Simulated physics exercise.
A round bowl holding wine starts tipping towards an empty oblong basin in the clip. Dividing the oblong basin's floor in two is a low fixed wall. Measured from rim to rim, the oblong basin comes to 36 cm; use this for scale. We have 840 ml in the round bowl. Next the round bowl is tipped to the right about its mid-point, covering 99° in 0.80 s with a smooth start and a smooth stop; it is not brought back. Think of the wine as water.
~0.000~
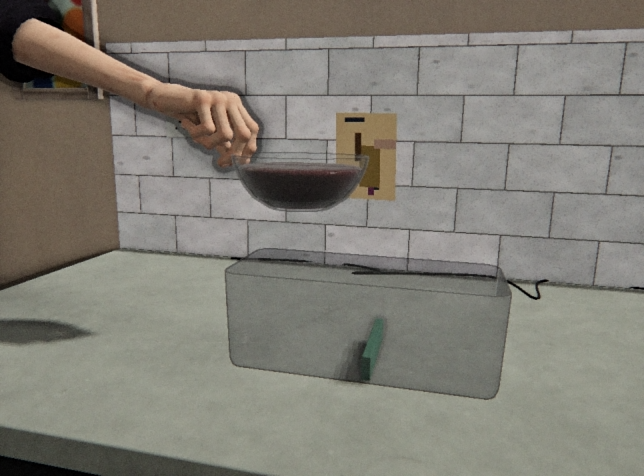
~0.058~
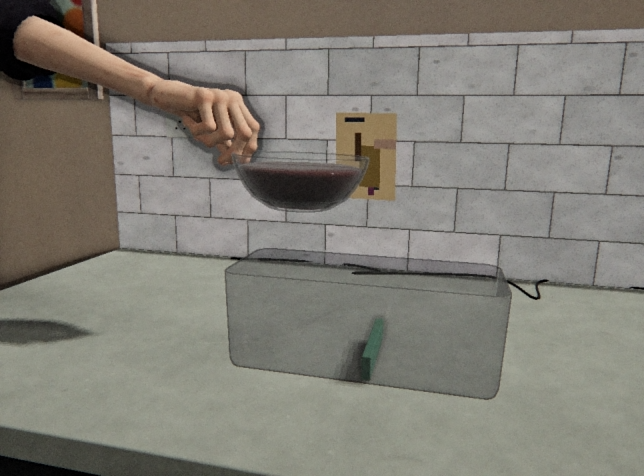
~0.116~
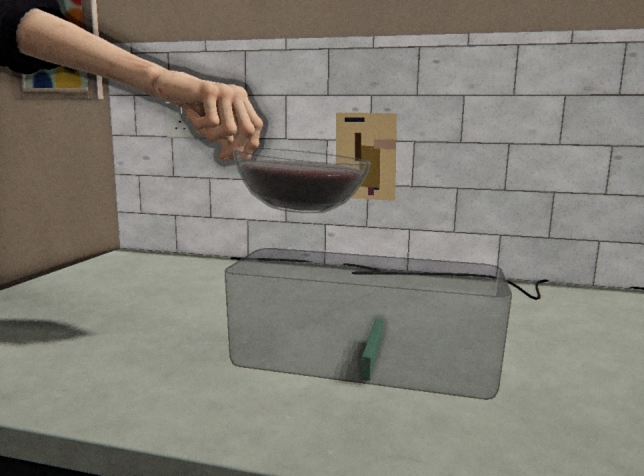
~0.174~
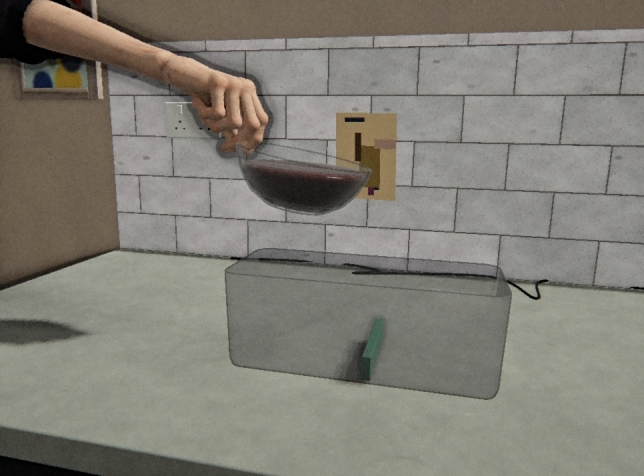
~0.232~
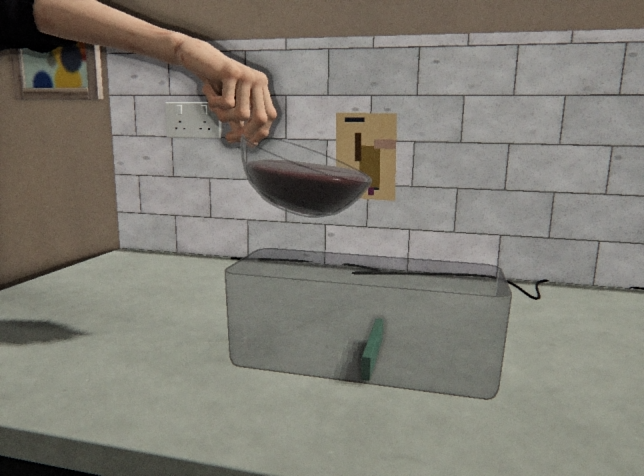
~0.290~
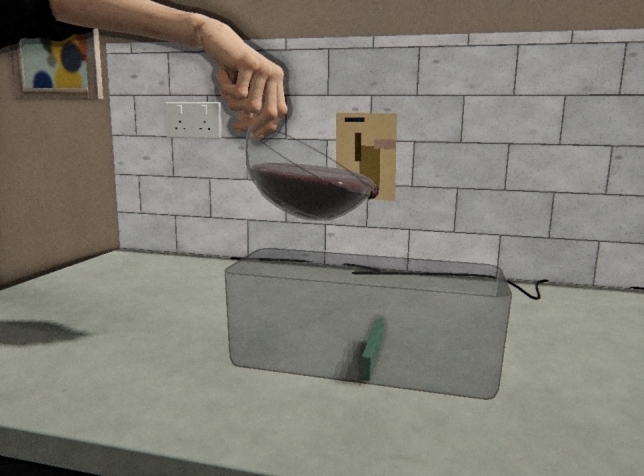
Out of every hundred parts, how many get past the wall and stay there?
About 67 out of 100.
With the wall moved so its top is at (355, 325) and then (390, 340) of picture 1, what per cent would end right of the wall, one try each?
85 in a hundred, followed by 50 in a hundred.
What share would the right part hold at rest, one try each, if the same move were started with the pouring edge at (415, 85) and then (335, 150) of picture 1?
The first try gives 65 percent and the second 50 percent.
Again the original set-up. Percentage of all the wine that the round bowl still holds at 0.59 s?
12 %.
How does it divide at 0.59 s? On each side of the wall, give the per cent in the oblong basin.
I'd say about 4 left and about 58 right.
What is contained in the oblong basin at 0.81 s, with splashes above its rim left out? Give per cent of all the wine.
Some 98 percent of the total.
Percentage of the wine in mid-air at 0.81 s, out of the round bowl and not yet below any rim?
Estimate: Around 2 per cent.
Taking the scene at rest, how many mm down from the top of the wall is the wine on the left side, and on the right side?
Near 22 mm for the left and near 6 mm for the right.
Then, 0.59 s in, the tilt is 84° and 13 per cent is still to pour, 4 is left of the wall and 58 right of it.
Then, 0.81 s in, the tilt is 99° and 0 per cent is still to pour, 25 is left of the wall and 72 right of it.
Then, 1.05 s in, the tilt is 99° and 0 per cent is still to pour, 28 is left of the wall and 70 right of it.
Then, 1.30 s in, the tilt is 99° and 0 per cent is still to pour, 31 is left of the wall and 67 right of it.
Finally, 32 per cent lies left of the wall, 67 right of it and 2 outside.
